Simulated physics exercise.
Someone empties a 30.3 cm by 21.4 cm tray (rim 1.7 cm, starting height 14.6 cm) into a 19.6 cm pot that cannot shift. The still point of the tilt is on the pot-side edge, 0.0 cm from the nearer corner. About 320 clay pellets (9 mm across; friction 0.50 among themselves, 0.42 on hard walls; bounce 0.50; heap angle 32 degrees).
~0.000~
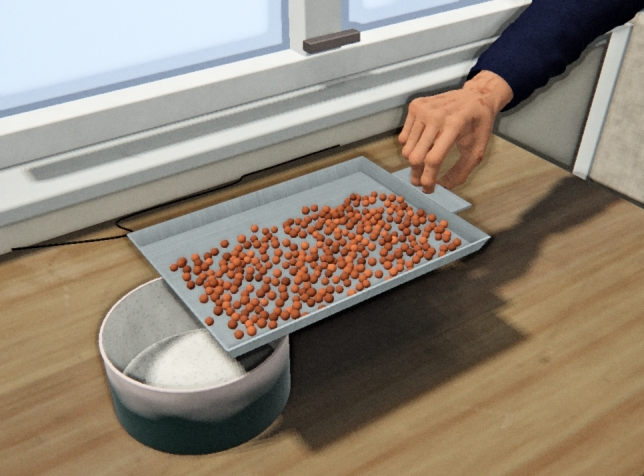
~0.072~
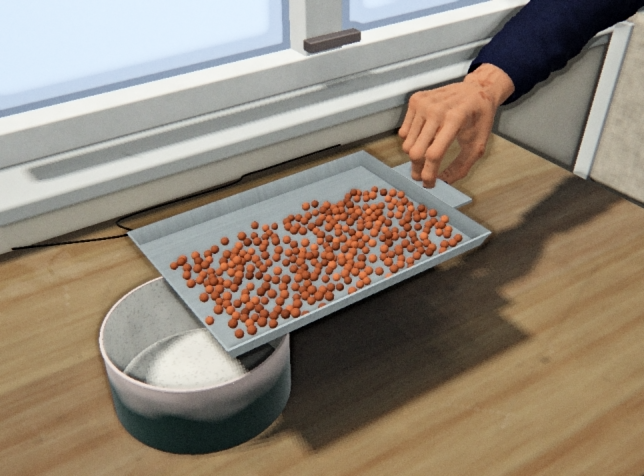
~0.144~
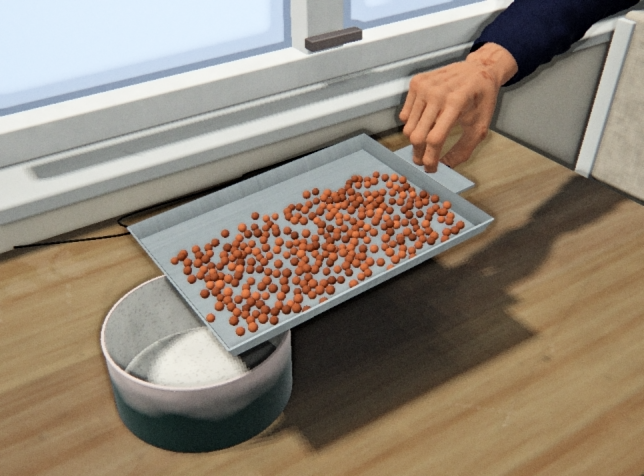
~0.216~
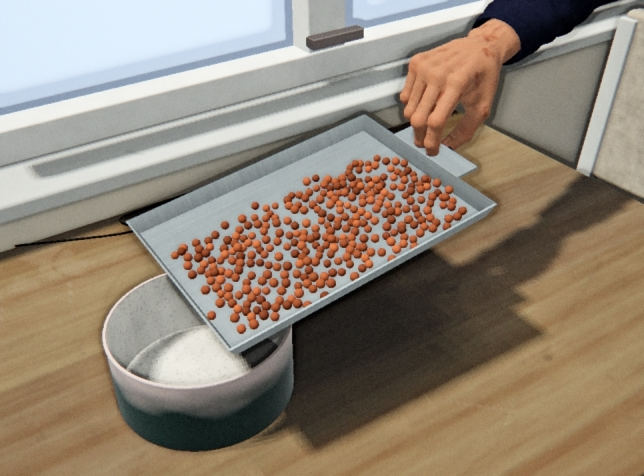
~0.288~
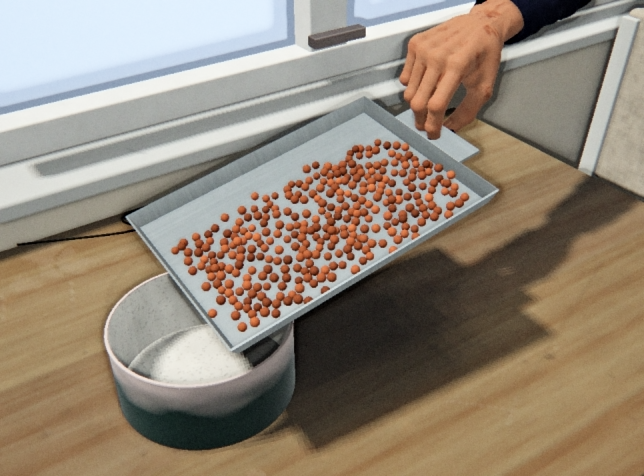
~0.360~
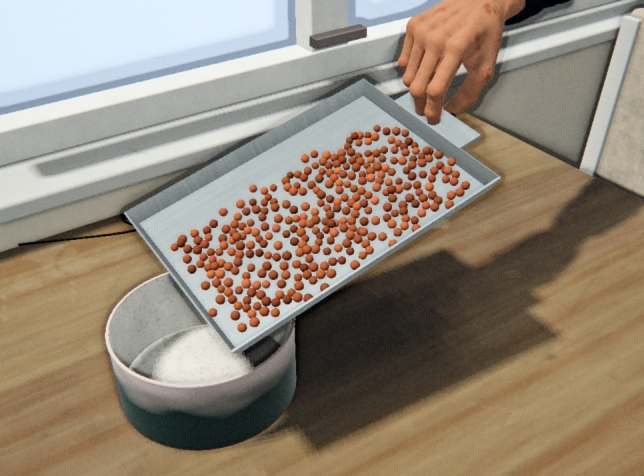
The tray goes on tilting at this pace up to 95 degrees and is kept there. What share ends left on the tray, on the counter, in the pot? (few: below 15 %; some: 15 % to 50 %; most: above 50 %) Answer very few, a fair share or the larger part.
Tray: Very few, counter: The larger part, pot: Very few.
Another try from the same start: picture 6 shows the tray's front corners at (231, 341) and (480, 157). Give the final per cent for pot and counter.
Pot 75, counter 25.
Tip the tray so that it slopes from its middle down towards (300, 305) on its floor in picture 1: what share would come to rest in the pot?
About 0 per cent.
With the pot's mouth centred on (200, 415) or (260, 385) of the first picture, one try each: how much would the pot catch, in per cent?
About 100 and 60 per cent.
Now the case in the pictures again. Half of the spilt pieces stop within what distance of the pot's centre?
Some 20 cm.
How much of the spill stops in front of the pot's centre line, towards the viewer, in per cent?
Some 100 per cent.
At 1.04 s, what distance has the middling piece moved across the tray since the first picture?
Some 6 cm.
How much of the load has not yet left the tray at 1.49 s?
Some 60 per cent of the load.
After 1.04 s, tilt 53 degrees; the tray holds 100 %, the pot 0 %.
After 1.49 s, tilt 78 degrees; the tray holds 60 %, the pot 0 %.
After 2.01 s, tilt 95 degrees; the tray holds 0 %, the pot 0 %.
At rest (2.5 s), tray 0 %, counter 100 %, pot 0 %.
